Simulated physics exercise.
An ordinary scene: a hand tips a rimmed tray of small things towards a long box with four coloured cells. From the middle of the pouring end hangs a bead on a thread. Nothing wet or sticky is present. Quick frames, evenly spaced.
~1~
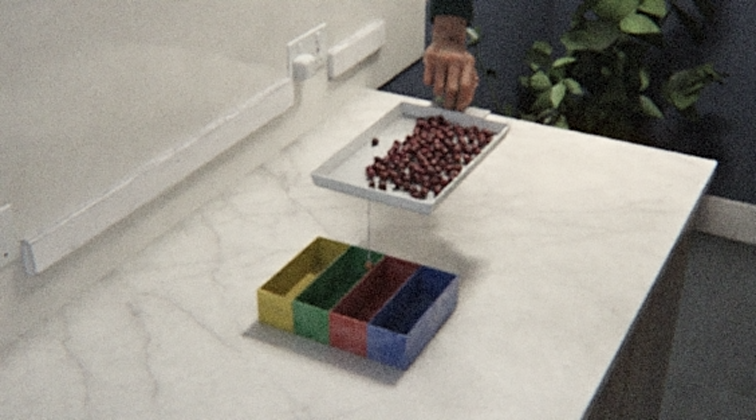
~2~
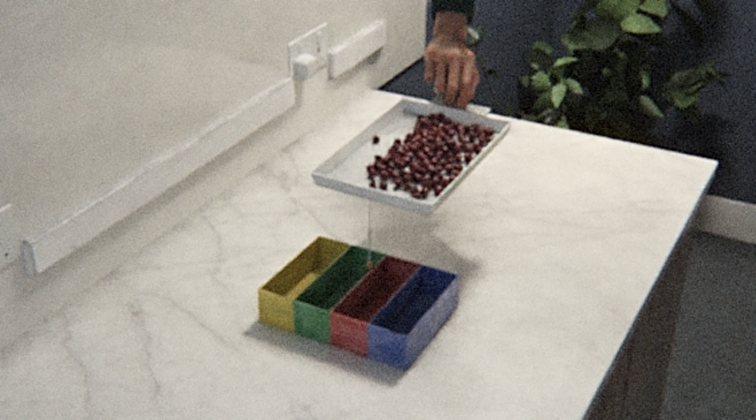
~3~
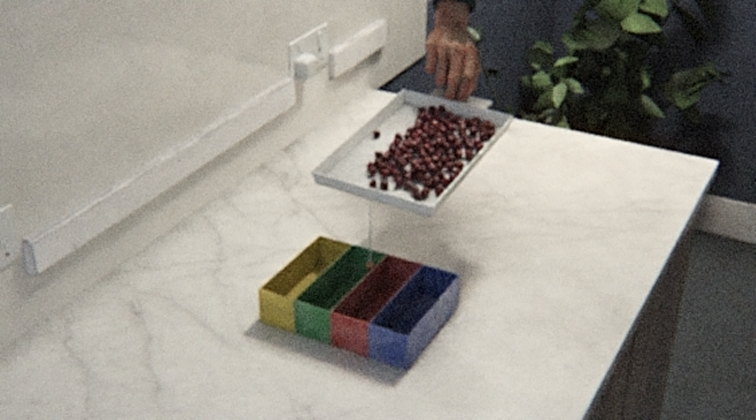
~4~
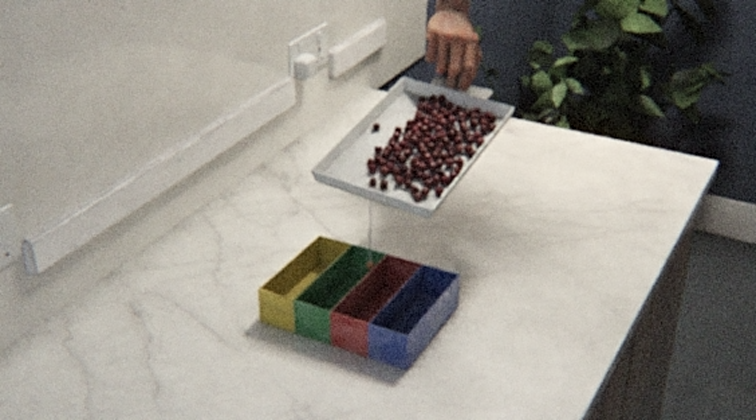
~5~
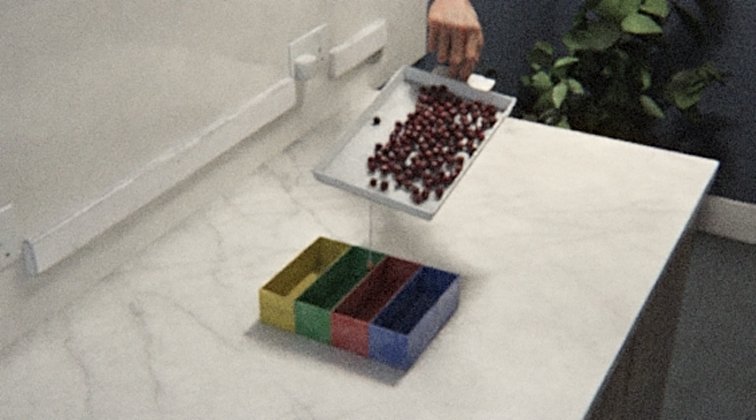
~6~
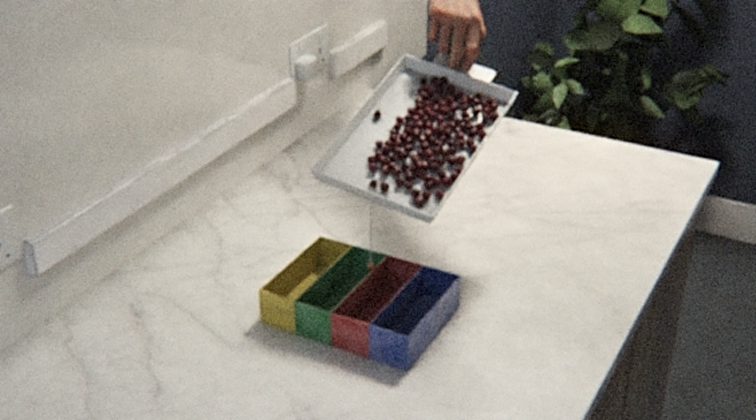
The clip shows a hand holding a rimmed white tray of small dark red pieces above a box with yellow, green, red and blue compartments, gradually raising the tray's far end so that it slants more steeply toward the box.
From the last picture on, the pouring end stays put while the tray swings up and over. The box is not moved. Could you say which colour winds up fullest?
The blue cell winds up fullest.
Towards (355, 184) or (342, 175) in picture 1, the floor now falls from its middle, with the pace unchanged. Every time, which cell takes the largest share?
Well, with the first heading it's the yellow cell, and with the second it's the yellow one.
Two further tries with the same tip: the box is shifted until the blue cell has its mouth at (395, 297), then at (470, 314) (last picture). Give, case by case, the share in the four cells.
Close to 50 %, followed by close to 100 %.
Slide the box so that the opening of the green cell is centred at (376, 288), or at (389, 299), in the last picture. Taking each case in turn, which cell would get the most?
So it would be the red cell first and the red cell after that.
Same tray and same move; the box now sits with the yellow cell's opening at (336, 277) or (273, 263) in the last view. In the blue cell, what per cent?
In turn 30 and 20 in a hundred.
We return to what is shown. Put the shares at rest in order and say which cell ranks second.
Second place belongs to the red one.
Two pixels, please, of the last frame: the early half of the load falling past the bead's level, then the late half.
Around (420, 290), followed by around (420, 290).
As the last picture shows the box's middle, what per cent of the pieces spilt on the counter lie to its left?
Roughly 0 %.
Just after the last frame, tray tipped steeply; almost all on the tray; just a few falling or outside the box.
A moment on, tray tipped right over; roughly half on the tray; about a tenth in the blue cell; about a tenth in the red cell; roughly a third falling or outside the box.
Further on, tray tipped past a quarter turn; roughly two thirds in the blue cell; roughly a quarter in the red cell; roughly a quarter falling or outside the box.
When it is over, tray tipped past a quarter turn; roughly two thirds in the blue cell; roughly a quarter in the red cell; not one in the green cell; not one in the yellow cell; roughly a quarter outside the box.
